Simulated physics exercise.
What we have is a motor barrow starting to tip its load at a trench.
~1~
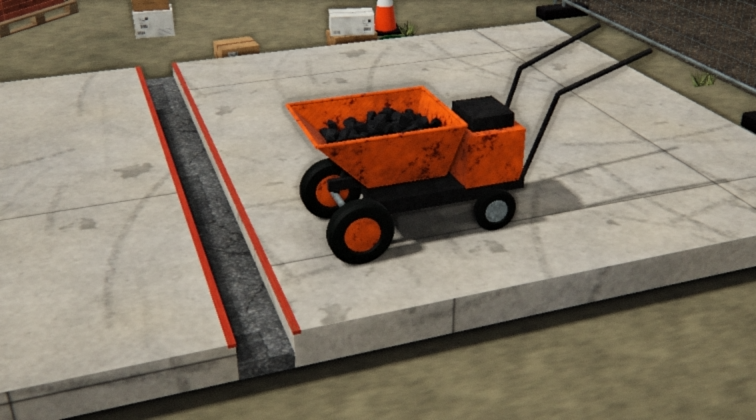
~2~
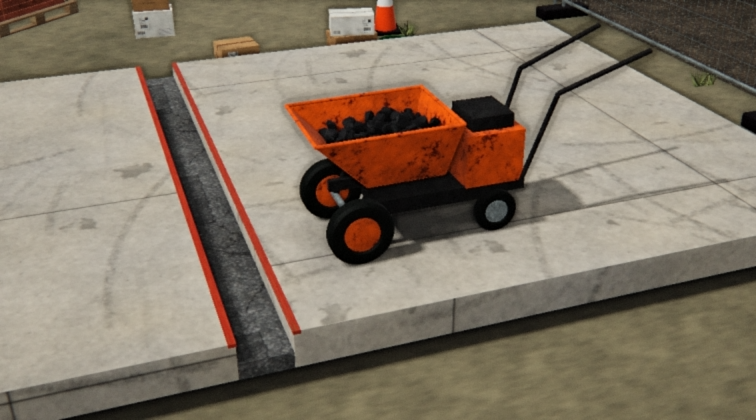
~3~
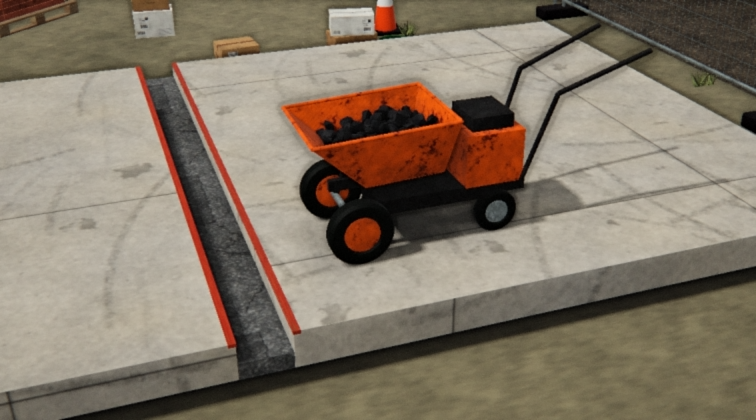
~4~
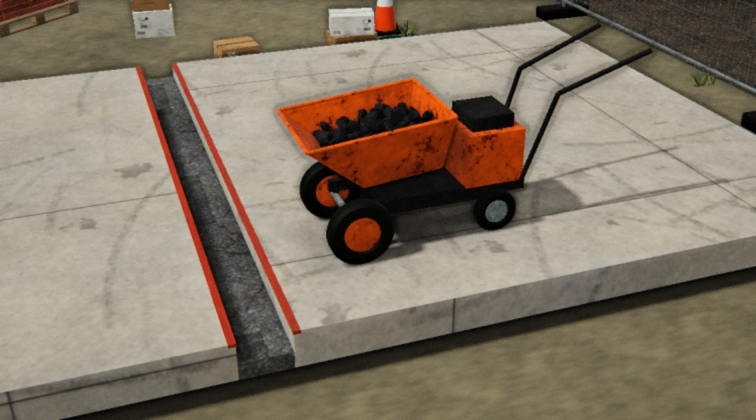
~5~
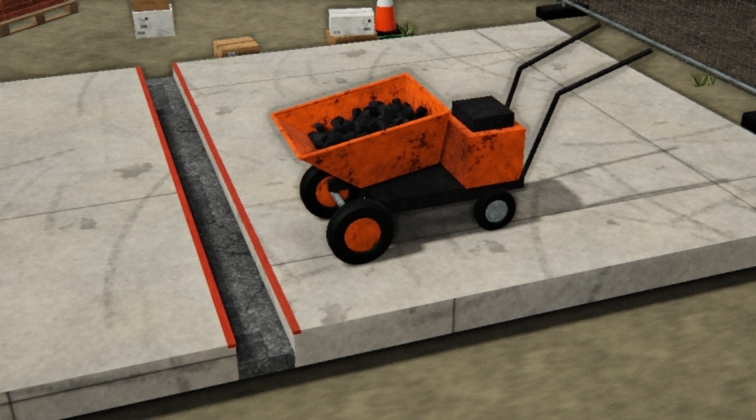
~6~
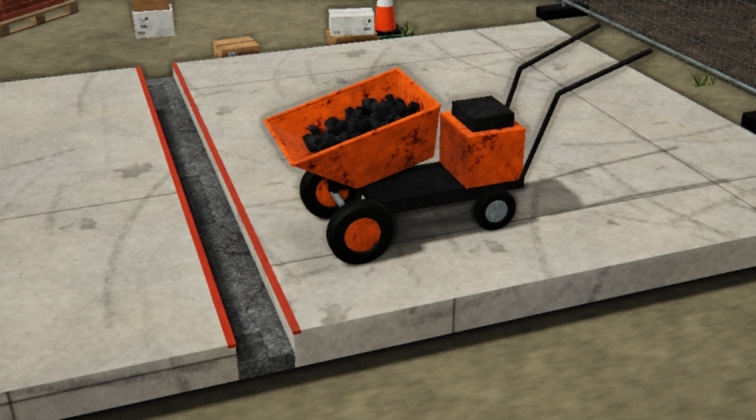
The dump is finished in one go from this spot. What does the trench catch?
In the trench: Over half.
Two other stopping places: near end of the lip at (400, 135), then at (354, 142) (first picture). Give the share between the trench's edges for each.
The first gives 30 %, the second 70 %.
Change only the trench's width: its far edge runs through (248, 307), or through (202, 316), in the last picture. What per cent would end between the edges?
First some 20, then 90 per cent.
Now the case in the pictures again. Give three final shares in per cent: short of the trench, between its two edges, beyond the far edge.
About: Short 0, between 75, beyond 15 per cent.
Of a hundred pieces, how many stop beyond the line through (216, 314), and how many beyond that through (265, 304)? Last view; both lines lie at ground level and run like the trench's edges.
Near 10 % and 80 %.
Shortly afterwards, skip tipped steeply; the whole lot in the skip.
Next, skip tipped steeply; the bulk in the skip; a little in or heaped over the trench; only a few beyond it.
Some moments later, skip tipped right over; a little in the skip; near two thirds in or heaped over the trench; a little beyond it.
In the end, skip tipped right over; a little in the skip; the bulk in or heaped over the trench; a little beyond it.
